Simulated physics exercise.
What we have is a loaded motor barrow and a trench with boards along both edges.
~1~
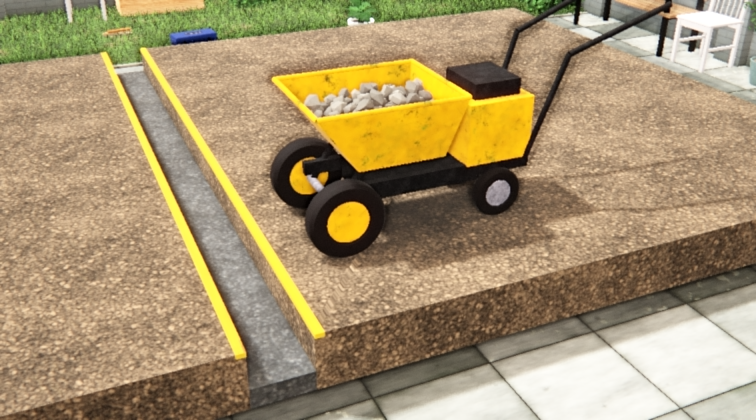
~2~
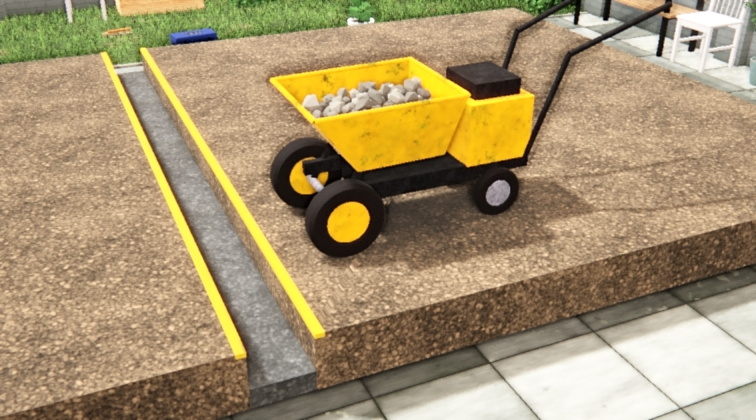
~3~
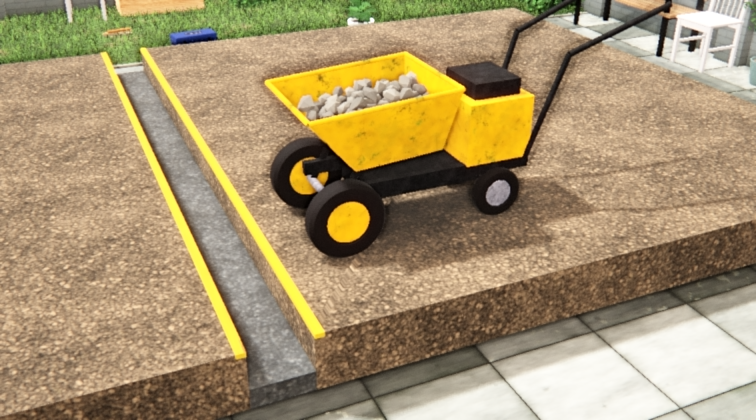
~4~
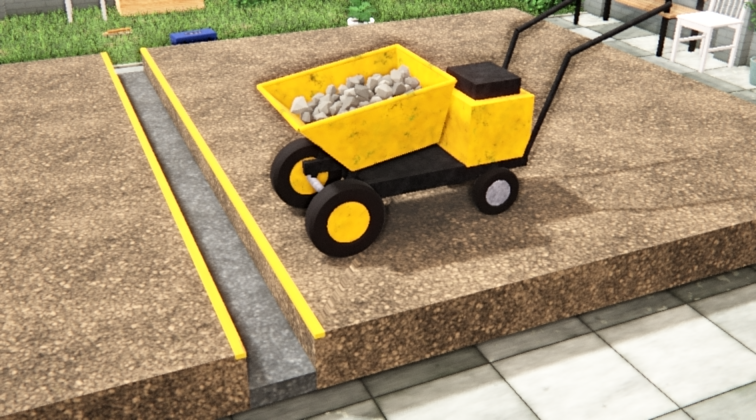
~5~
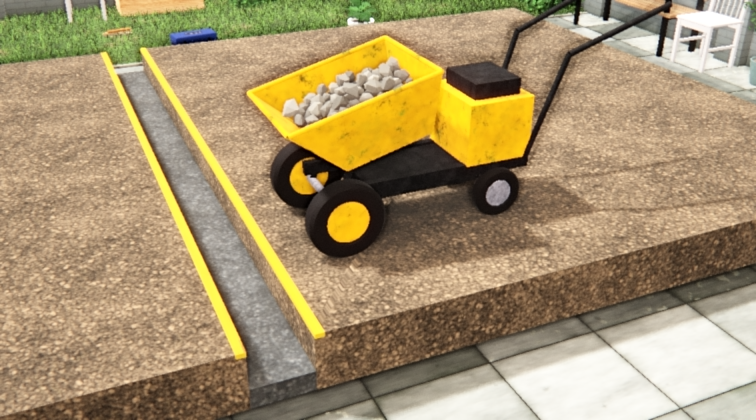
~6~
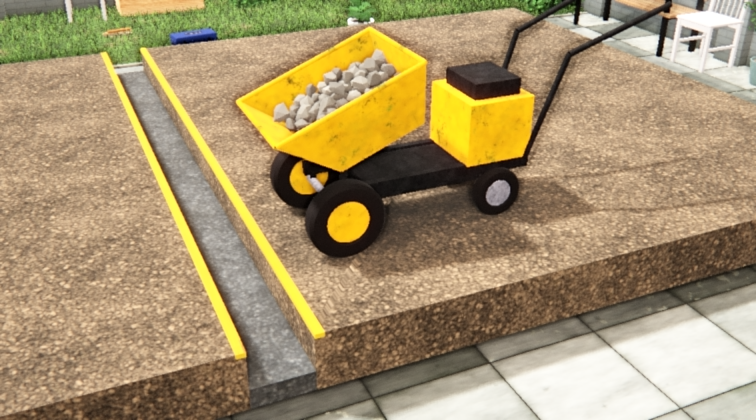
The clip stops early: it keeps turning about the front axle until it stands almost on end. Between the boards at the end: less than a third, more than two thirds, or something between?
In the trench: From one third to two thirds.
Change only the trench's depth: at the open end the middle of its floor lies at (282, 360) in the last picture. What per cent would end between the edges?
About 40 per cent.
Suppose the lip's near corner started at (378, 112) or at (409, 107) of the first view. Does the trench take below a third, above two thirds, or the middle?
The first try: Beyond two thirds. The second: One to two thirds.
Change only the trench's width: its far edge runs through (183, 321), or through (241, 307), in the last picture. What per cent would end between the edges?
About 90 and 0 per cent.
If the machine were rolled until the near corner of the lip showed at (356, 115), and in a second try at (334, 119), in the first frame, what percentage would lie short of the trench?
The first gives 0 %, the second 0 %.
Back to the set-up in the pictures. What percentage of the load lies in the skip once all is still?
Some 0 per cent.
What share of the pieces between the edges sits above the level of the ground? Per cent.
About 5 per cent.
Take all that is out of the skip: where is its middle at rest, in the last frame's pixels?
Near (208, 260).
Soon after the last picture, skip tipped steeply; all in the skip.
A little later, skip tipped right over; most in the skip; a small part in or heaped over the trench; about a quarter beyond it.
Later still, skip tipped right over; a small part in the skip; about a third in or heaped over the trench; about half beyond it.
By the end, skip tipped right over; a stray few in the skip; about half in or heaped over the trench; about half beyond it.
